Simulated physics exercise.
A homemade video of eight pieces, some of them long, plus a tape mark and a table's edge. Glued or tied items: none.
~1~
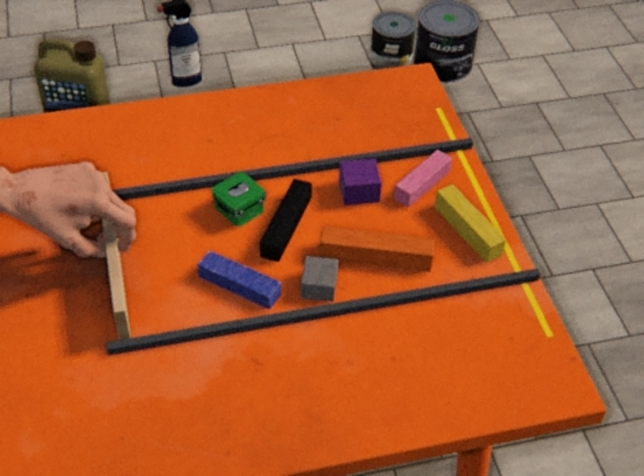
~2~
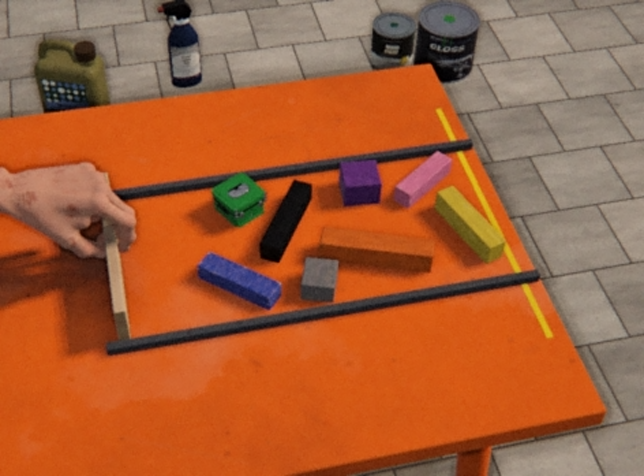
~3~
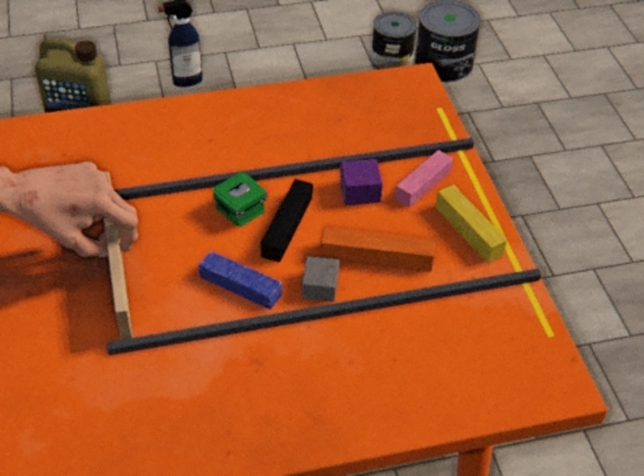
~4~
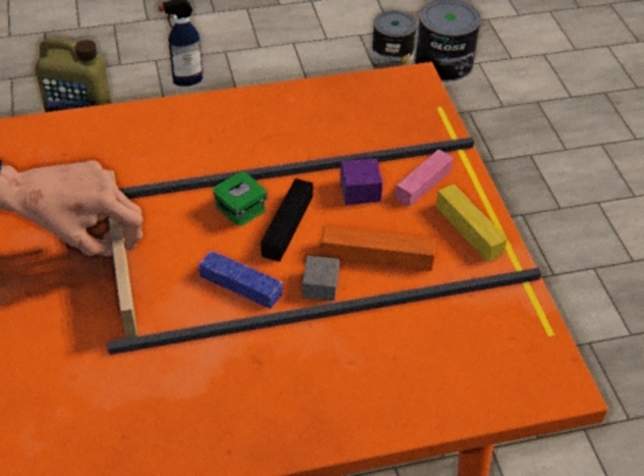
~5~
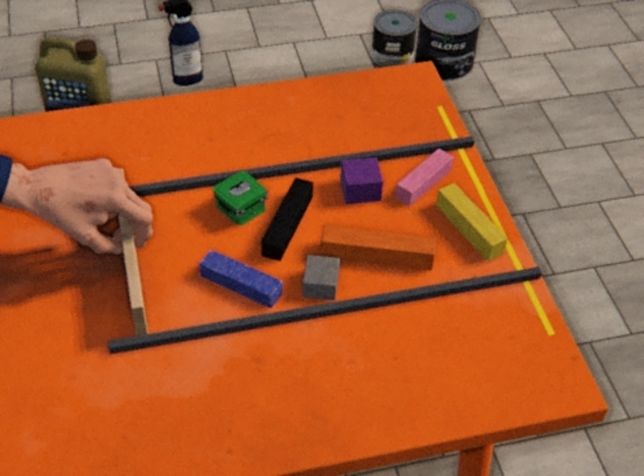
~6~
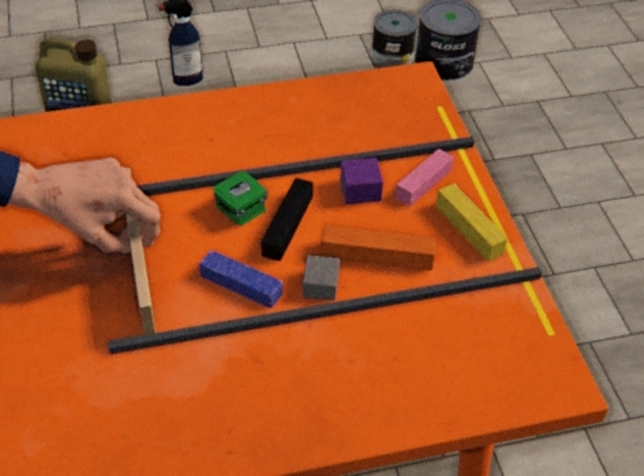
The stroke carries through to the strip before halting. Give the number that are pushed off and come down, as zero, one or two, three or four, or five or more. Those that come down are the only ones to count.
Five or more come down.
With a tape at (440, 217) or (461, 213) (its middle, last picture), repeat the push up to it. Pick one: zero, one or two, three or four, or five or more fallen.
Either three or four; three to four.
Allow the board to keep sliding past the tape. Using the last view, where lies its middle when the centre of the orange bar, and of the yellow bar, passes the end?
The middle is at (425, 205) when it's the orange bar, and at (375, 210) when it's the yellow bar.
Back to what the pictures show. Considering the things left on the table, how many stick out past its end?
Answer: 1.
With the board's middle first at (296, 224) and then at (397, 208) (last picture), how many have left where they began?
That gives 6 for the first and 8 for the second.
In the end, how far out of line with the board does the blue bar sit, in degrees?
Somewhere near 0 degrees, I'd say.
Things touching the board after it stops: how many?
The figure is 1.
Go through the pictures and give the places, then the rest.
In the first frame, yellow bar (469, 223); pink bar (423, 179); purple block (360, 182); board (113, 253); tape (488, 210).
In the second frame, pink bar (423, 179); black stick (287, 220).
In the third frame, purple block (361, 182); orange bar (378, 249).
In the fourth frame, yellow bar (470, 223); green case (240, 199).
In the fifth frame, pink bar (425, 177); board (130, 250).
In the sixth frame, yellow bar (471, 222); pink bar (425, 177); purple block (361, 181); board (137, 249); tape (490, 209).
Soon after, none off yet; yellow bar at rest near (471, 222); pink bar at rest near (425, 177); purple block at rest near (361, 181).
After that, none off yet; yellow bar displaced a little near (492, 222); pink bar displaced a little near (449, 178); purple block displaced well along near (422, 176).
And then, two off so far; yellow bar off the edge near (554, 452); pink bar on its way down near (508, 347); purple block tilting well over near (508, 168).
In the end, the number that fall off is five or more; gone, green case, black stick, grey block, orange bar, purple block, pink bar and yellow bar.
